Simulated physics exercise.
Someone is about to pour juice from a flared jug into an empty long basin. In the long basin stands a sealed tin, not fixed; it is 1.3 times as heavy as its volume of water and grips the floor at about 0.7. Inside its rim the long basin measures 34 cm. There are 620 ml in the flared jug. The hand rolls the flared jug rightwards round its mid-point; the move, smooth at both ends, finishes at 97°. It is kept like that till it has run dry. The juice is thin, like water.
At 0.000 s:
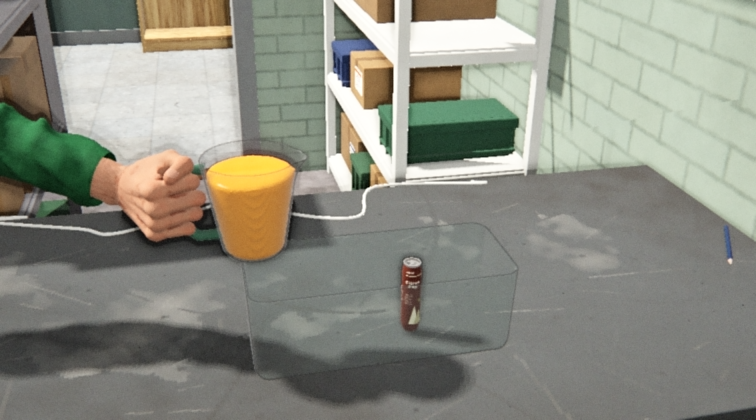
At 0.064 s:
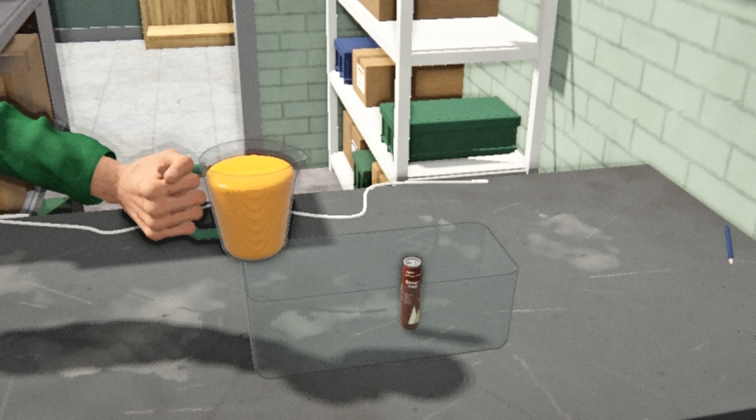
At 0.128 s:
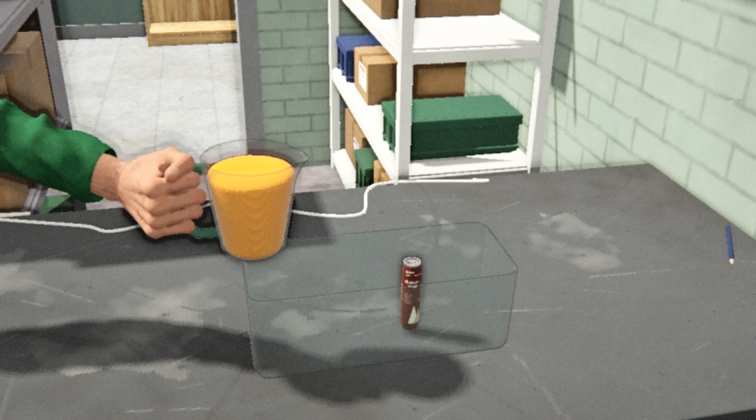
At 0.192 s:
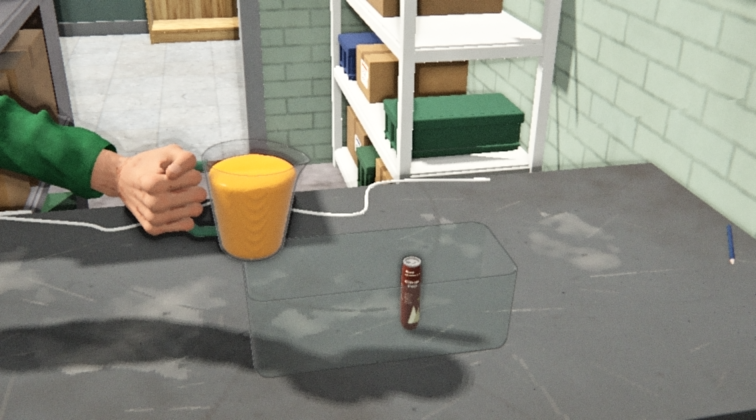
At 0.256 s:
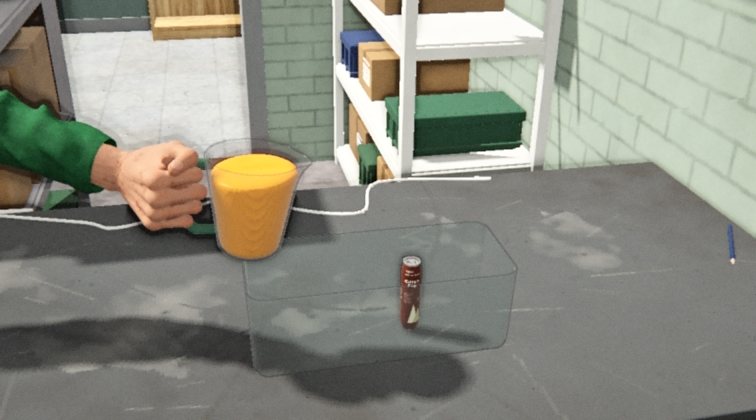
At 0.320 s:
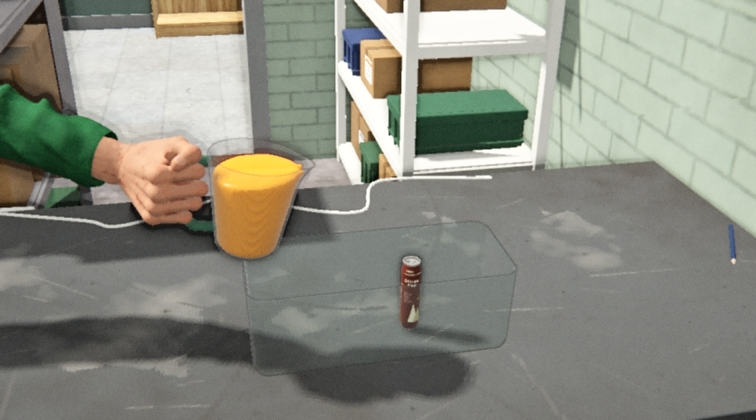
A hand in a green sleeve, at the left, holds a clear flared jug of orange juice above a dark, scuffed tabletop, seen from slightly above in a storeroom. A transparent, long basin stands below it with a small dark red tin inside, while white shelves of boxes and pale green brick walls rise behind. The jug starts upright, then leans slightly rightwards, as the view shifts very slightly.
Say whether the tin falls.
The tin stays up.
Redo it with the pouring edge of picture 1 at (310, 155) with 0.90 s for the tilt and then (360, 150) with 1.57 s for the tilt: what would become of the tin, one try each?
First it keeps standing; then it topples.
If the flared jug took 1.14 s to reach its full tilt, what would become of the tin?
The tin remains upright.
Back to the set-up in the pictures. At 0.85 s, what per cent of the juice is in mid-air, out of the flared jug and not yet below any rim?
Near 12 in a hundred.
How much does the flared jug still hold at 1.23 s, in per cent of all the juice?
About 32 per cent.
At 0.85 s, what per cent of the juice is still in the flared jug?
Some 80 per cent.
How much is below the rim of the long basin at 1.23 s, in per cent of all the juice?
About 58 per cent.
By 0.85 s the tilt is 54° and 81 per cent is still to pour; the tin stands where it began.
By 1.23 s the tilt is 86° and 31 per cent is still to pour; the tin stands where it began.
By 1.63 s the tilt is 97° and 2 per cent is still to pour; the tin stands where it began.
By 2.07 s the tilt is 97° and 0 per cent is still to pour; the tin stands where it began.
At rest the tin stands where it began.
